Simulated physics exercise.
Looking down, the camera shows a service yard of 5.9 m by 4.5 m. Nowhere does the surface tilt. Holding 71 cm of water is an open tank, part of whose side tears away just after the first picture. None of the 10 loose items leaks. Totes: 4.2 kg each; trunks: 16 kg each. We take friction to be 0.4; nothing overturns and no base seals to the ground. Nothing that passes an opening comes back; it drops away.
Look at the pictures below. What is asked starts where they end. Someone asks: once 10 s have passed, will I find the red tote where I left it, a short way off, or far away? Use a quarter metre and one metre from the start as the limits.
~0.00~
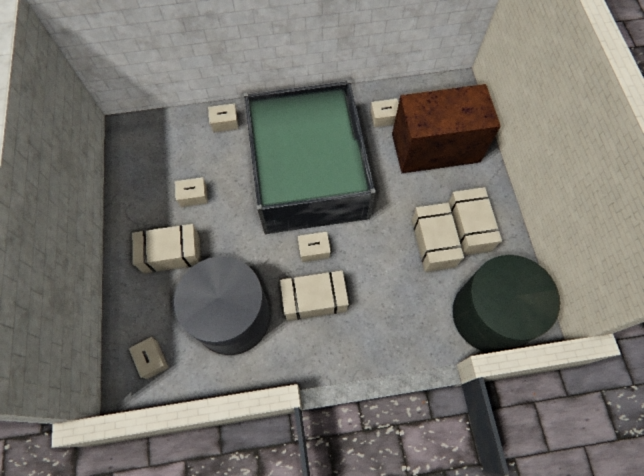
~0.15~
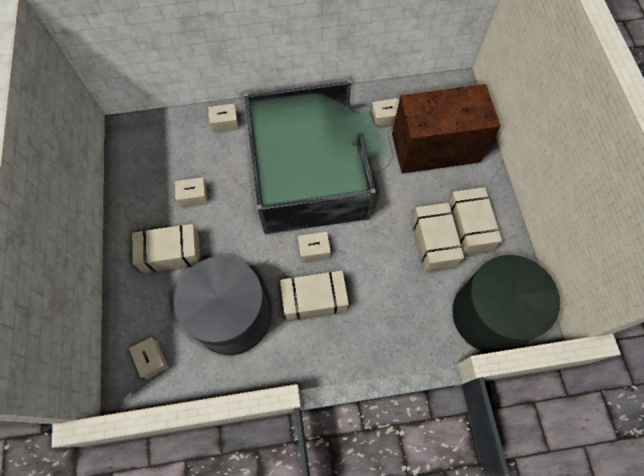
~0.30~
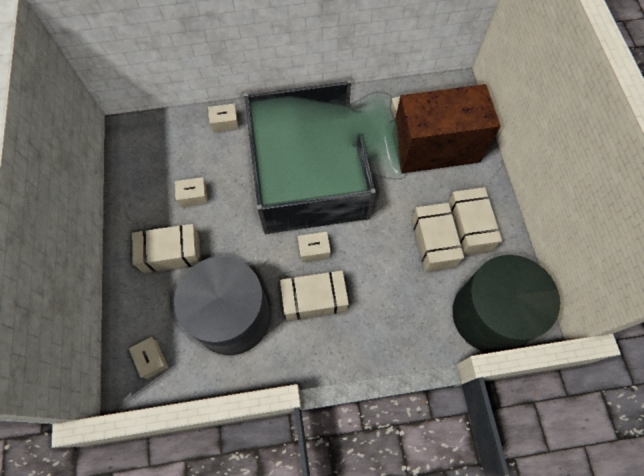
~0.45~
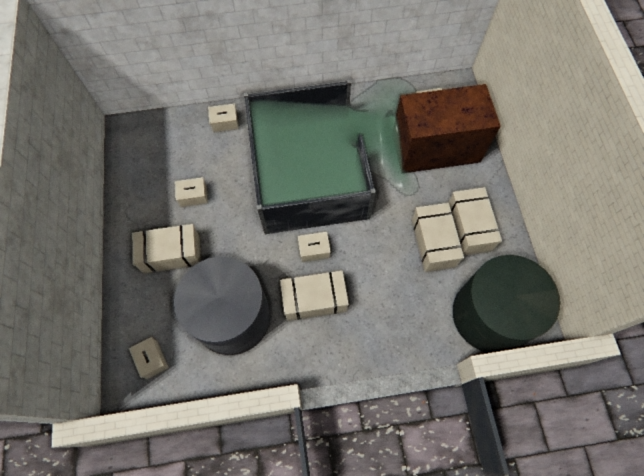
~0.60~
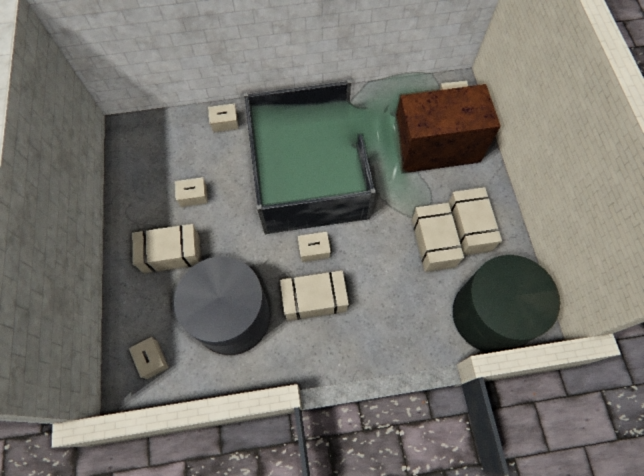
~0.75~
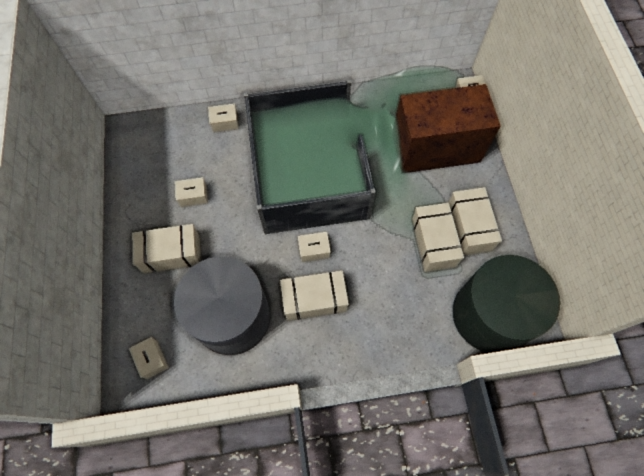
You will find it far away.
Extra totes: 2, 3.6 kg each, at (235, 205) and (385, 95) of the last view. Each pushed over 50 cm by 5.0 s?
Lab note - in order: Below threshold / above threshold.
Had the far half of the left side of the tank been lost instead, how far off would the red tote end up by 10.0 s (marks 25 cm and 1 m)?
Under that change, the red tote covers a big distance.
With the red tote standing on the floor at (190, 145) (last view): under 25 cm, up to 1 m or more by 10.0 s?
It goes a modest distance.
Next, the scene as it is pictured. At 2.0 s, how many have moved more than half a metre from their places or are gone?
I count 1.
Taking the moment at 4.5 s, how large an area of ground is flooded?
Around 17 m2 of it.
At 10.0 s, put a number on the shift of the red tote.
Close to 400 cm by then.
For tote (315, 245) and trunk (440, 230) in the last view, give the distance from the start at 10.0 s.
Respectively, 60 cm and washed out.
After 2.0 s the red tote is near (316, 96), 0.0 m from its start, aground; 0 of 10 are out; 2 afloat.
After 4.5 s the red tote is near (190, 103), 1.9 m from its start, afloat; 1 of 10 are out; 2 afloat.
After 7.0 s the red tote is near (109, 134), 3.1 m from its start, afloat; 1 of 10 are out; 3 afloat.
After 10.0 s the red tote is near (119, 290), 4.0 m from its start, afloat; 2 of 10 are out; 4 afloat.
